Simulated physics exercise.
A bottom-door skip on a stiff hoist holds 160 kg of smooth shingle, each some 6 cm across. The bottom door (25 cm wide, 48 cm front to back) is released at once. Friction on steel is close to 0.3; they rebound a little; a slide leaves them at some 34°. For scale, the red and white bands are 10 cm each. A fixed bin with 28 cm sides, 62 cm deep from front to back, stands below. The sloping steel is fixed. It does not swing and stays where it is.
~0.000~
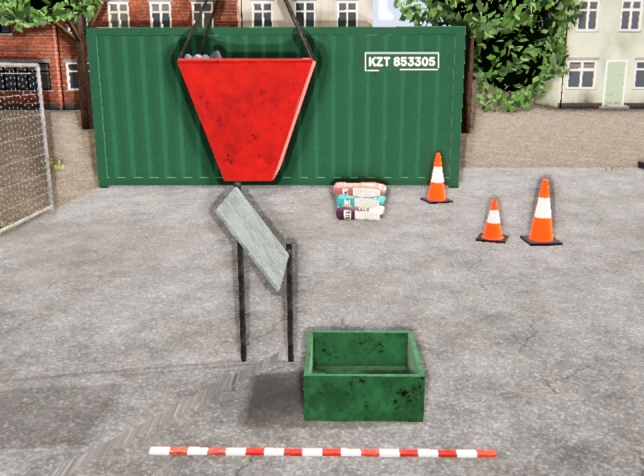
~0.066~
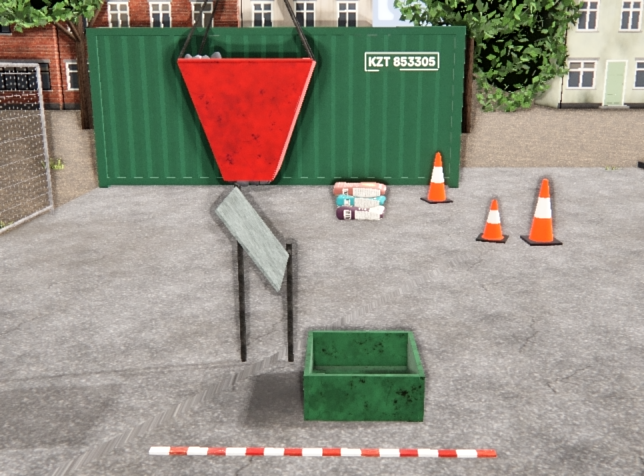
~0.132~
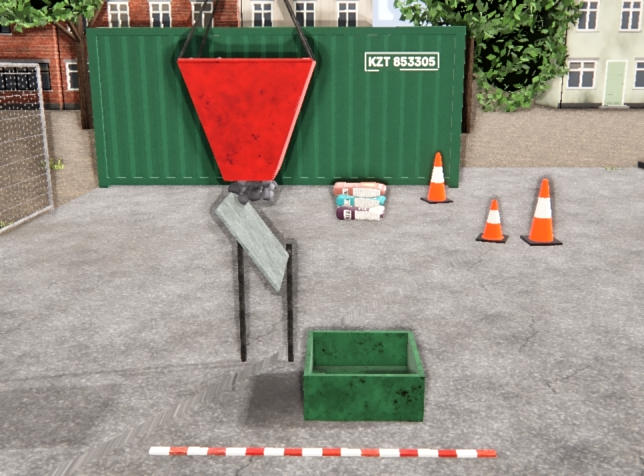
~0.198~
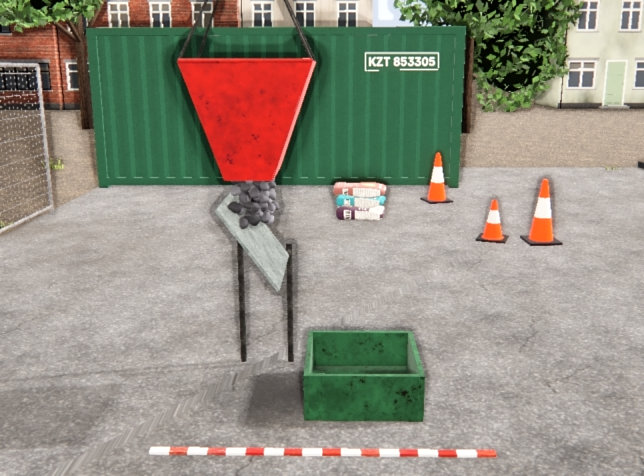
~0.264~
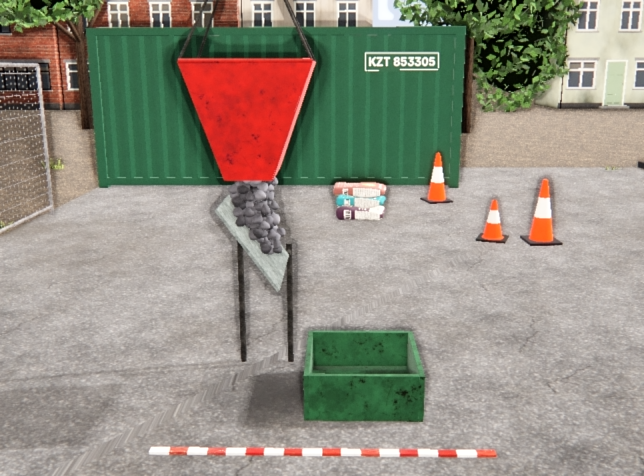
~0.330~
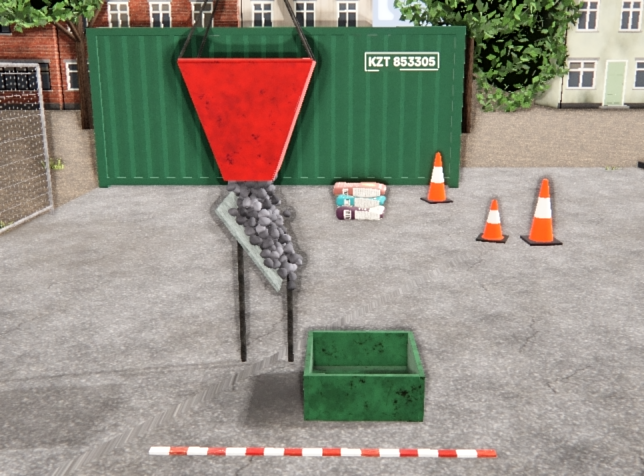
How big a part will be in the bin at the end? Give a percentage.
Some 80 per cent of it.
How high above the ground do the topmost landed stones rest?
About 32 cm.
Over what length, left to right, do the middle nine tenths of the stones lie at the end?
Roughly 60 cm.
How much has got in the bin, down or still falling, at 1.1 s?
About 70 per cent by then.
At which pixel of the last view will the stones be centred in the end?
Their middle is at about (364, 375).
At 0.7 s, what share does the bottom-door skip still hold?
It holds some 25 per cent.
After 0.7 s, 23 % in the bottom-door skip, 24 % on the steel, 19 % falling or lying left of the bin, 27 % falling or lying in the bin, 6 % falling or lying beside or right of the bin; the stones farthest right are at (398, 379).
After 1.1 s, 0 % in the bottom-door skip, 6 % on the steel, 10 % falling or lying left of the bin, 68 % falling or lying in the bin, 16 % falling or lying beside or right of the bin; the stones farthest right are at (432, 373).
After 1.7 s, 0 % in the bottom-door skip, 1 % falling or lying left of the bin, 80 % falling or lying in the bin, 19 % falling or lying beside or right of the bin; the stones farthest right are at (530, 386).
After 2.6 s, 0 % in the bottom-door skip, 1 % falling or lying left of the bin, 80 % falling or lying in the bin, 19 % falling or lying beside or right of the bin; the stones farthest right are at (562, 388).
After 4.5 s, 0 % in the bottom-door skip, 1 % left of the bin, 80 % in the bin, 19 % beside or right of the bin; the stones farthest right are at (562, 388).
